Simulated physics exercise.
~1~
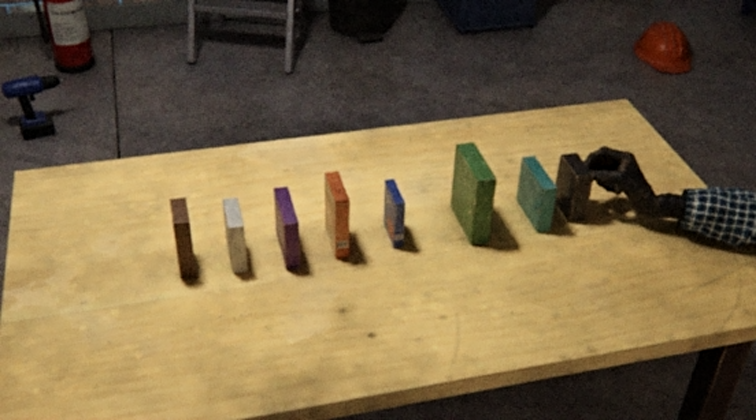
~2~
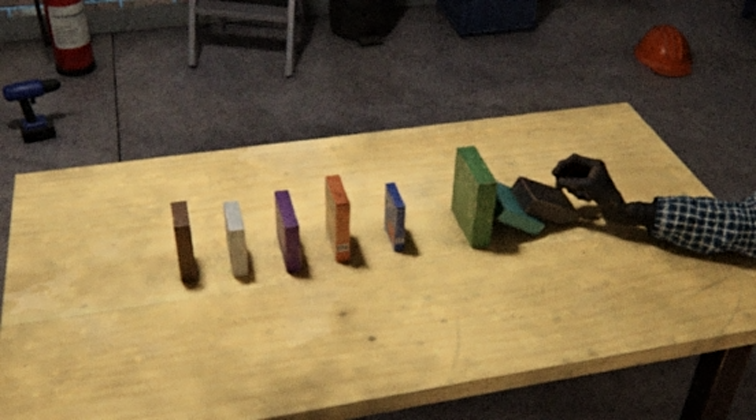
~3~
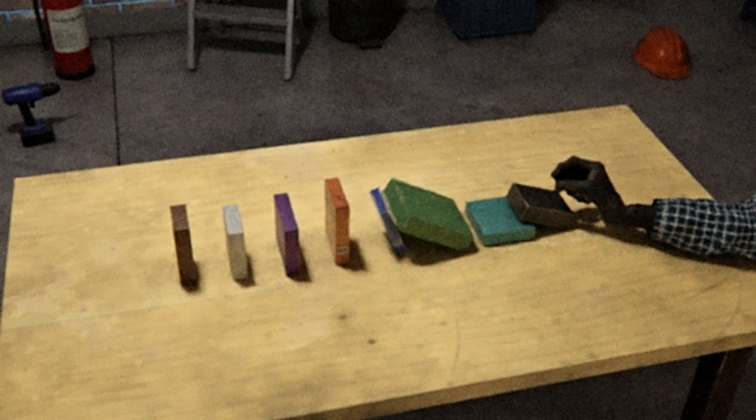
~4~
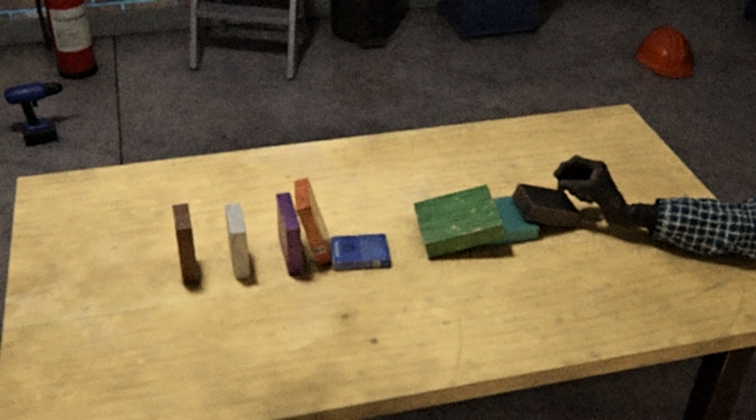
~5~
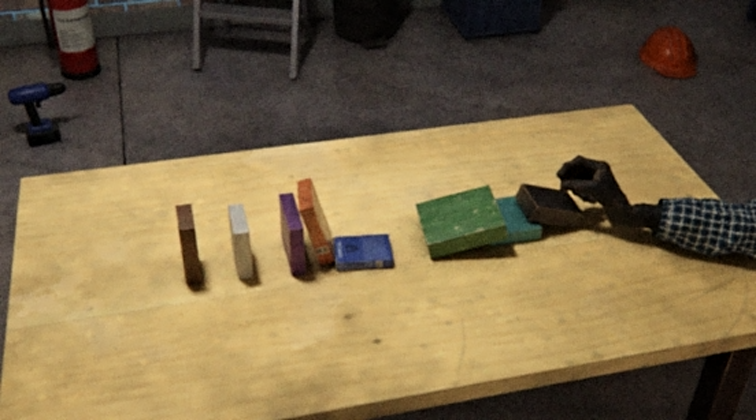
Gloved hand tipping a black board leftward, toppling turquoise, green and blue blocks, leaving orange leaning against purple, the rest upright.
